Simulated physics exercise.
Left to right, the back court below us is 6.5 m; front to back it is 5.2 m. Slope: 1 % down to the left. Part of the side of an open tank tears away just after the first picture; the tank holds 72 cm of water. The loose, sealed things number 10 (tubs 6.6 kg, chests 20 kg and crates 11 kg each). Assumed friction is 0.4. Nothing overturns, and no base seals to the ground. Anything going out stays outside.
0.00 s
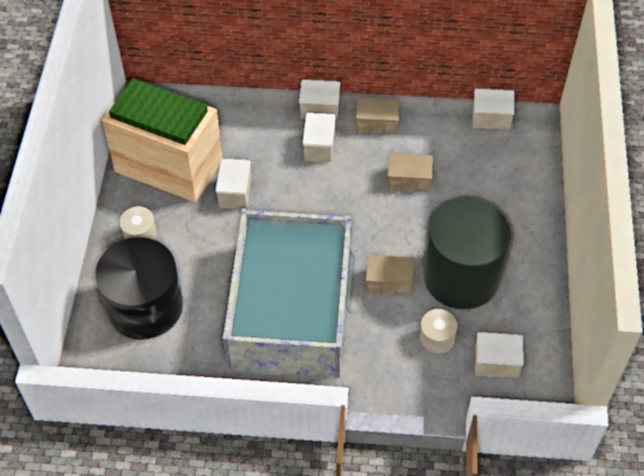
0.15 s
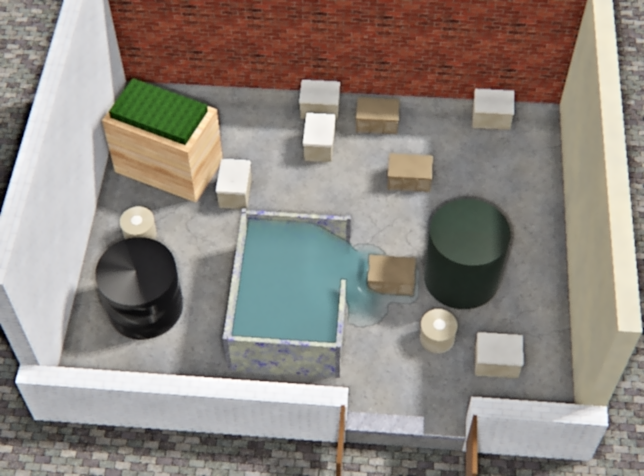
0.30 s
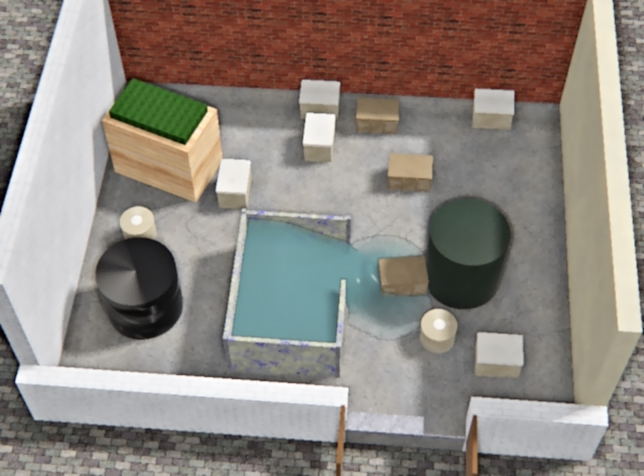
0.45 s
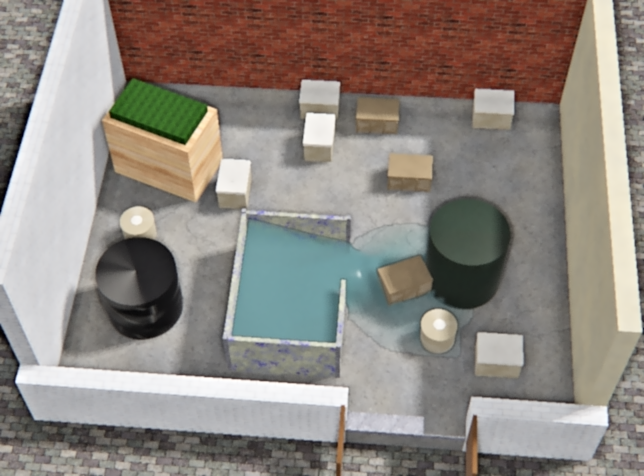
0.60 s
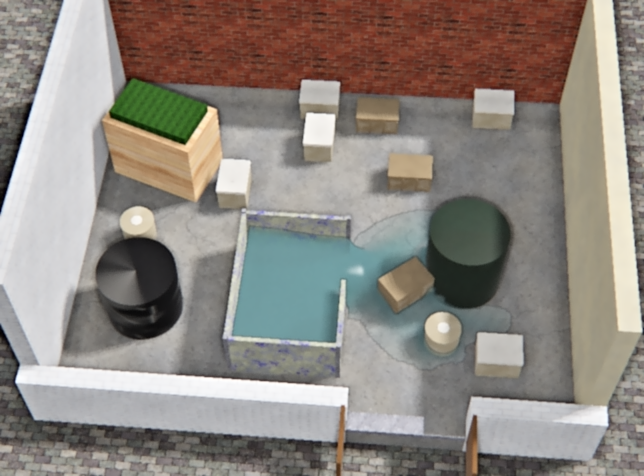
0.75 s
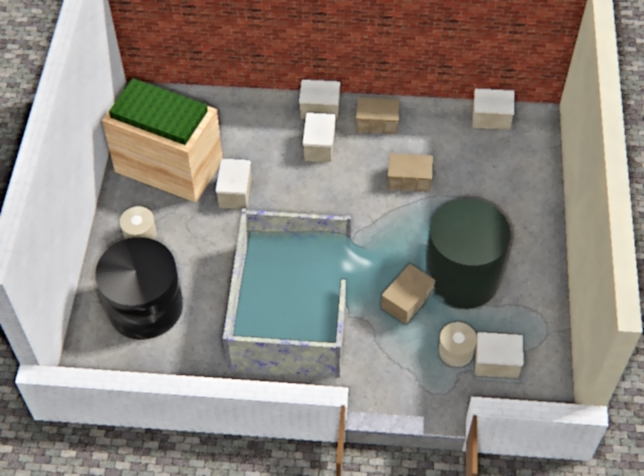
A walled courtyard held a tank of water whose right side broke open, and water spread across the floor, pushing a brown box rightward and turning it before nudging a small round tub toward the lower right.
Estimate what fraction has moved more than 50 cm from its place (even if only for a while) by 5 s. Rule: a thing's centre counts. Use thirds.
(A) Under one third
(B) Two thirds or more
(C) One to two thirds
One to two thirds.
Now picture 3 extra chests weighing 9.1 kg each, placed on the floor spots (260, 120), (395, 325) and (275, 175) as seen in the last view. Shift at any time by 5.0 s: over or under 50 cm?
Below, above, below.
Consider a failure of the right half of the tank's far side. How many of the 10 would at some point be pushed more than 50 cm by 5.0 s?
Then the count would be 5.
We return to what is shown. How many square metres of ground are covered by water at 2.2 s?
About 16 m2.
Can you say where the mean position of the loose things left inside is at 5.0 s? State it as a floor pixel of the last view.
I'd say about (337, 179) in the last view.
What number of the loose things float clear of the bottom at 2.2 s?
2.
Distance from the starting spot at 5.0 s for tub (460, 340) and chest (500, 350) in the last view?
Going through them in turn, the first is gone out and the second is 40 cm.
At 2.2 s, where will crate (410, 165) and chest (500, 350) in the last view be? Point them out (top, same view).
Approx. (389, 111); approx. (549, 373).
After 1.1 s 2 of 10 are over 50 cm from their spots; 1 afloat.
After 2.2 s 4 of 10 are over 50 cm from their spots; 2 afloat.
After 3.5 s 3 of 10 are over 50 cm from their spots; 3 afloat.
After 5.0 s 5 of 10 are over 50 cm from their spots, and 6 have been at some point; 2 afloat.
